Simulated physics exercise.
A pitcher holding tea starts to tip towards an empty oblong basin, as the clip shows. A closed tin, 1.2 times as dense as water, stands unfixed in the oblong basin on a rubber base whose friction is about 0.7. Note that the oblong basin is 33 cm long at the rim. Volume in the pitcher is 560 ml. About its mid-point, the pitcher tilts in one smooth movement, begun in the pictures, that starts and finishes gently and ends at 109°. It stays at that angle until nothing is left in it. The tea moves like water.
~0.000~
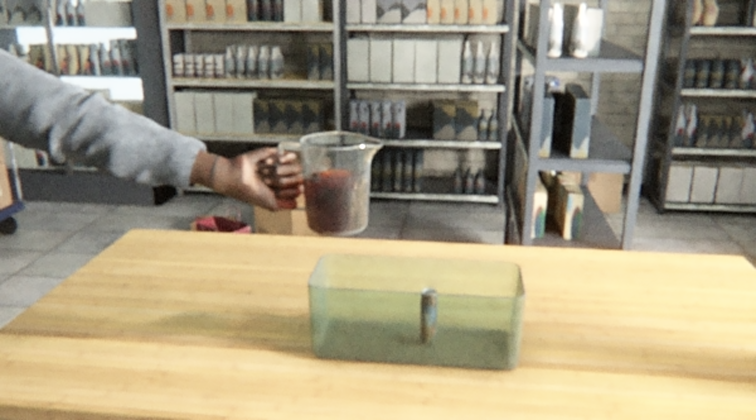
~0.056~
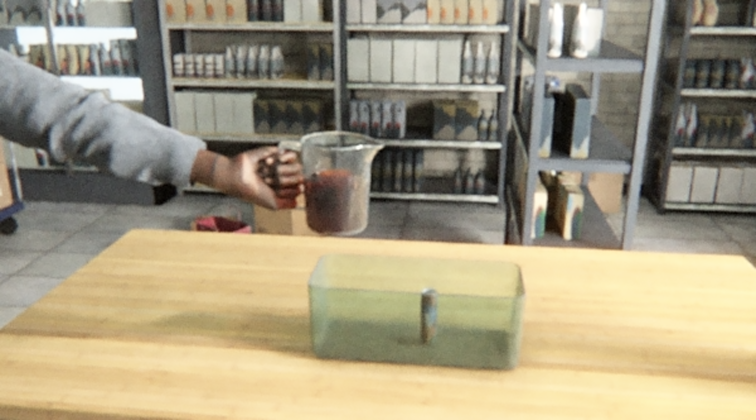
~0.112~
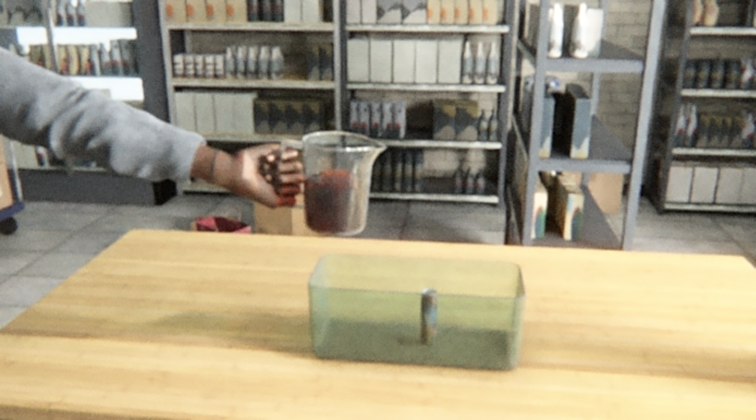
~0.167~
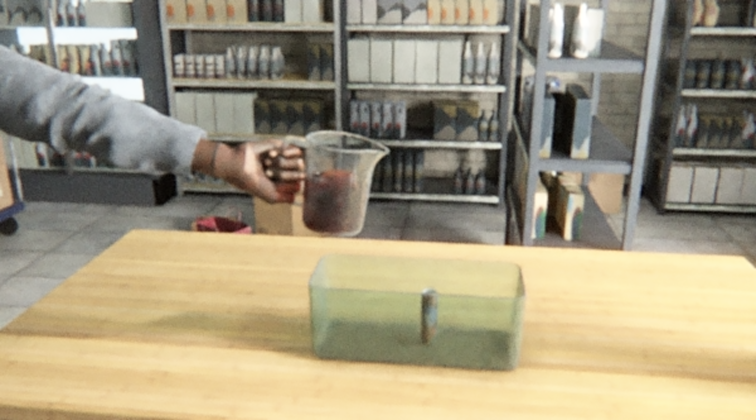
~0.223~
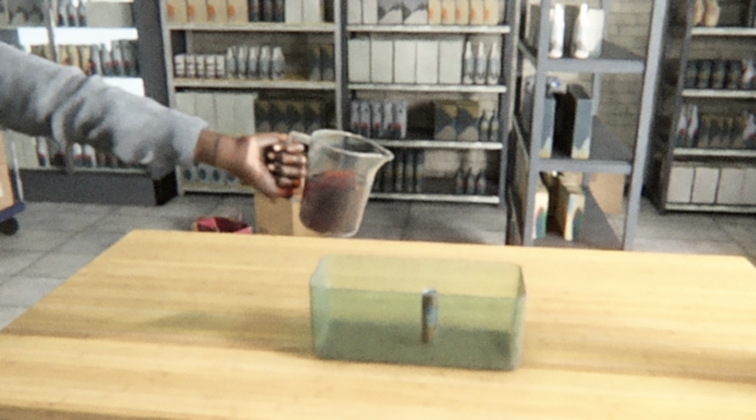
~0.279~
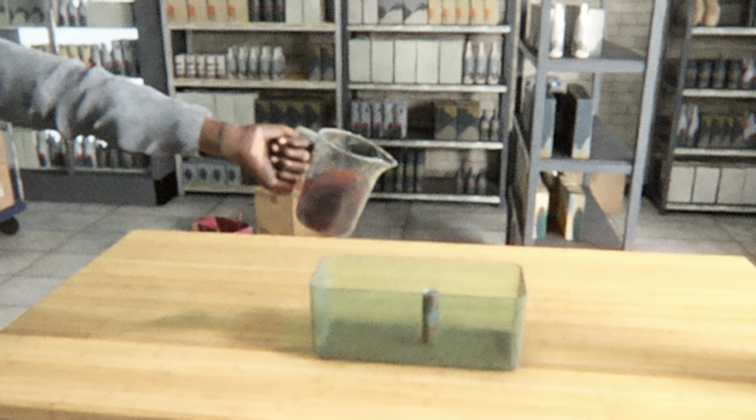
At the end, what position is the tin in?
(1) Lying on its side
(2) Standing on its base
Lying on its side (1).
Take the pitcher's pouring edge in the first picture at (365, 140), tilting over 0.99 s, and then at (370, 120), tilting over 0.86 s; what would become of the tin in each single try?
The tin stays vertical the first time and overturns the second time.
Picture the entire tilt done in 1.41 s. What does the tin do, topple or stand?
In that case the tin overturns.
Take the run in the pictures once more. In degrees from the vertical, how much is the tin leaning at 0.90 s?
Measured tilt, approx.: 0 degrees.
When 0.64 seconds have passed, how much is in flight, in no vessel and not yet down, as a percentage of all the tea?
Around 10 in a hundred.
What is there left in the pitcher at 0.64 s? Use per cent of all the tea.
Roughly 90 per cent.
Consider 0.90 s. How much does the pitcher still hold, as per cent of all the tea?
About 28 percent.
By 0.64 s the tilt is 80° and 90 per cent is still to pour; the tin stands where it began.
By 0.90 s the tilt is 108° and 27 per cent is still to pour; the tin stands 1 cm from where it began.
By 1.17 s the tilt is 109° and 1 per cent is still to pour; the tin lies on its side.
By 1.47 s the tilt is 109° and 0 per cent is still to pour; the tin lies on its side.
At rest the tin lies on its side.
